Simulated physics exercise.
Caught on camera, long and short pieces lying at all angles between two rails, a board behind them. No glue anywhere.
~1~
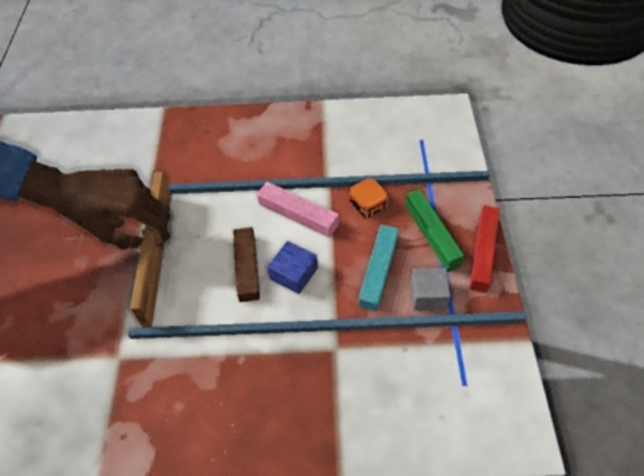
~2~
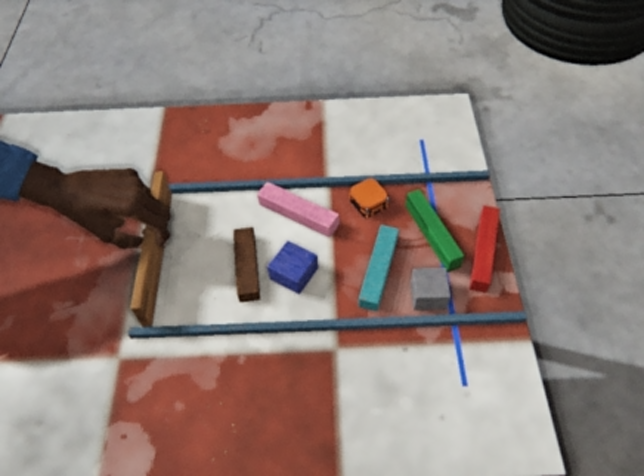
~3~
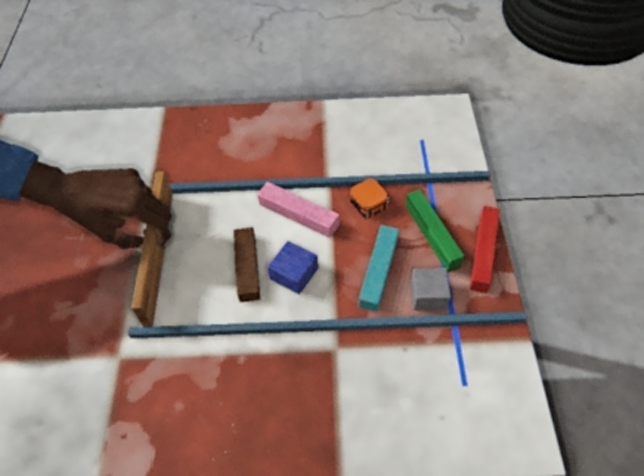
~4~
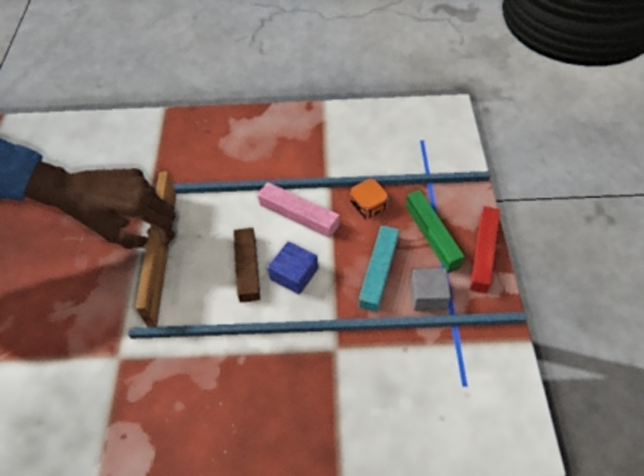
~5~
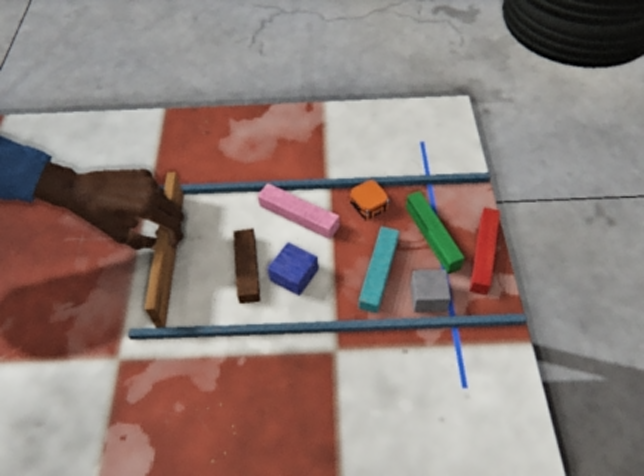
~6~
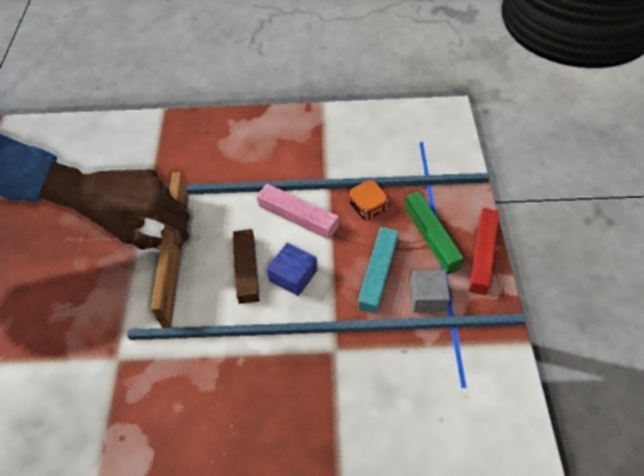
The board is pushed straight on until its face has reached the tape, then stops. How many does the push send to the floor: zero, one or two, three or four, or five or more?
Outcome: The number that fall off is three or four.
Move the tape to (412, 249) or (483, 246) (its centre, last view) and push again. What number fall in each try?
Try by try, 1 and 7.
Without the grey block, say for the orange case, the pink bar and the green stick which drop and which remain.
The orange case remains up; the pink bar does not fall; the green stick tumbles off.
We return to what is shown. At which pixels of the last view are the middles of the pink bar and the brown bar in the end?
The pink bar at (459, 212), the brown bar at (453, 260).
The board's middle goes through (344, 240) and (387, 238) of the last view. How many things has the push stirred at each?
The counts are 6 and 8.
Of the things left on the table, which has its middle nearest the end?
That is the turquoise bar.
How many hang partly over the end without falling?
The number is 1.
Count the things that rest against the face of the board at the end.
The number is 2.
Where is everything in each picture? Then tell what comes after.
Red bar (485, 248); green stick (433, 230); grey block (430, 289); board (153, 246); tape (440, 245), in the first picture.
Green stick (433, 230); blue block (293, 267), in the second picture.
Grey block (430, 290); board (154, 246), in the third picture.
Red bar (485, 249); brown bar (247, 264), in the fourth picture.
Green stick (434, 232); turquoise bar (379, 269), in the fifth picture.
Red bar (484, 250); green stick (433, 232); grey block (429, 292); board (172, 246); tape (440, 247), in the sixth picture.
Early on, none off yet; red bar at rest near (484, 250); green stick at rest near (433, 232); grey block at rest near (429, 292).
A while later, none off yet; red bar at rest near (486, 250); green stick moving near (440, 232); grey block travelled about its own width near (459, 292).
Finally, the number that fall off is three or four; lost, grey block, green stick and red bar.
